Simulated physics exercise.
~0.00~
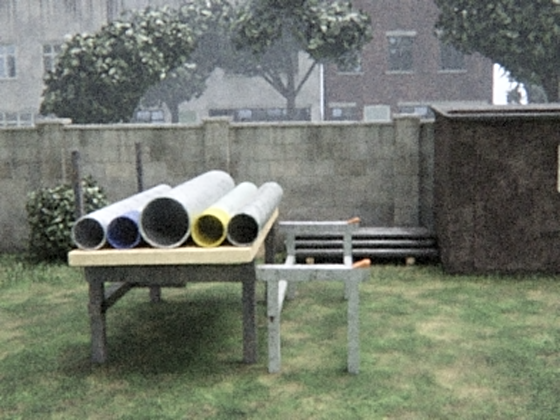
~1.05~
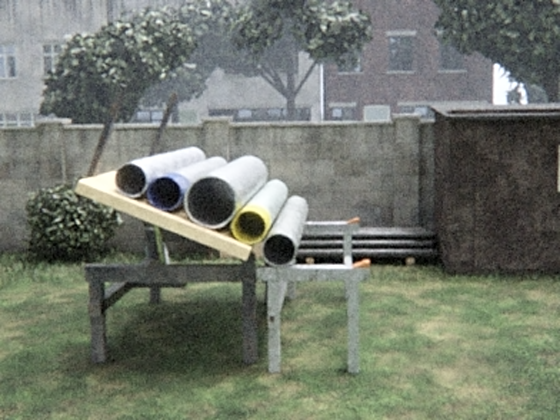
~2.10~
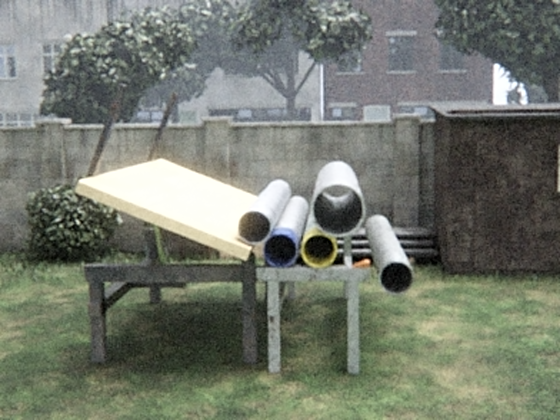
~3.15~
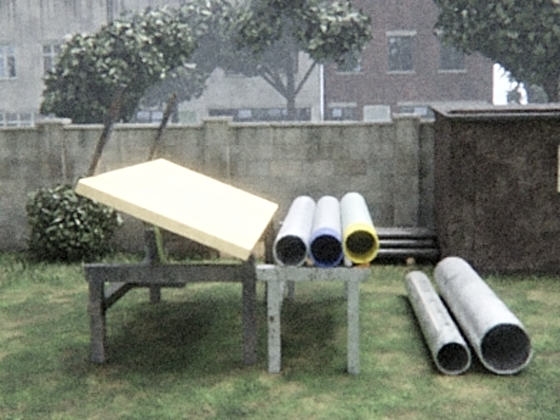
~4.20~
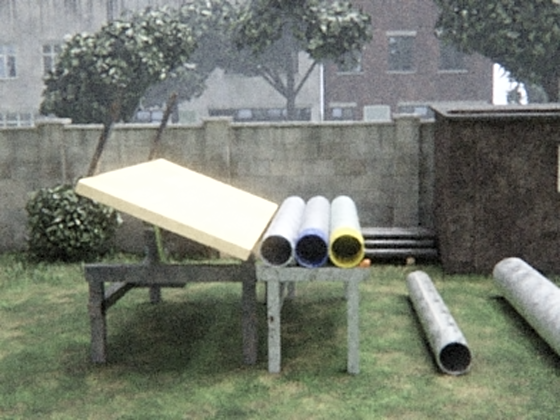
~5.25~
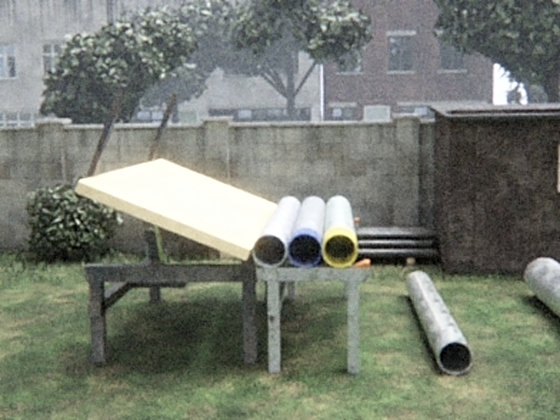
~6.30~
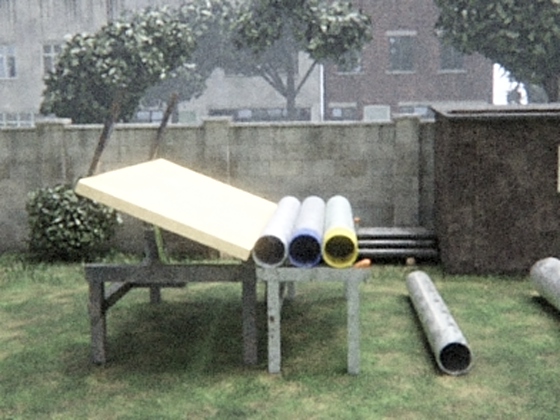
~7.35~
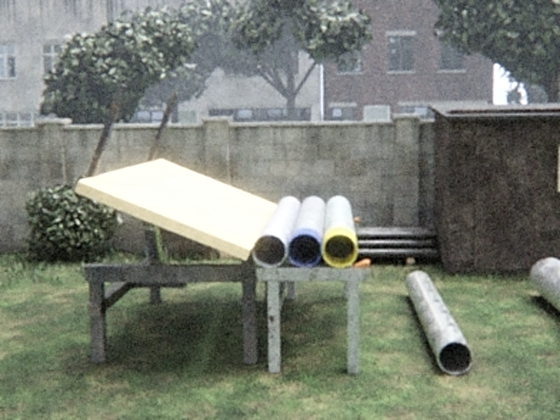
Five pipes roll right off a tilting tabletop; three settle on the rack, two reach grass.
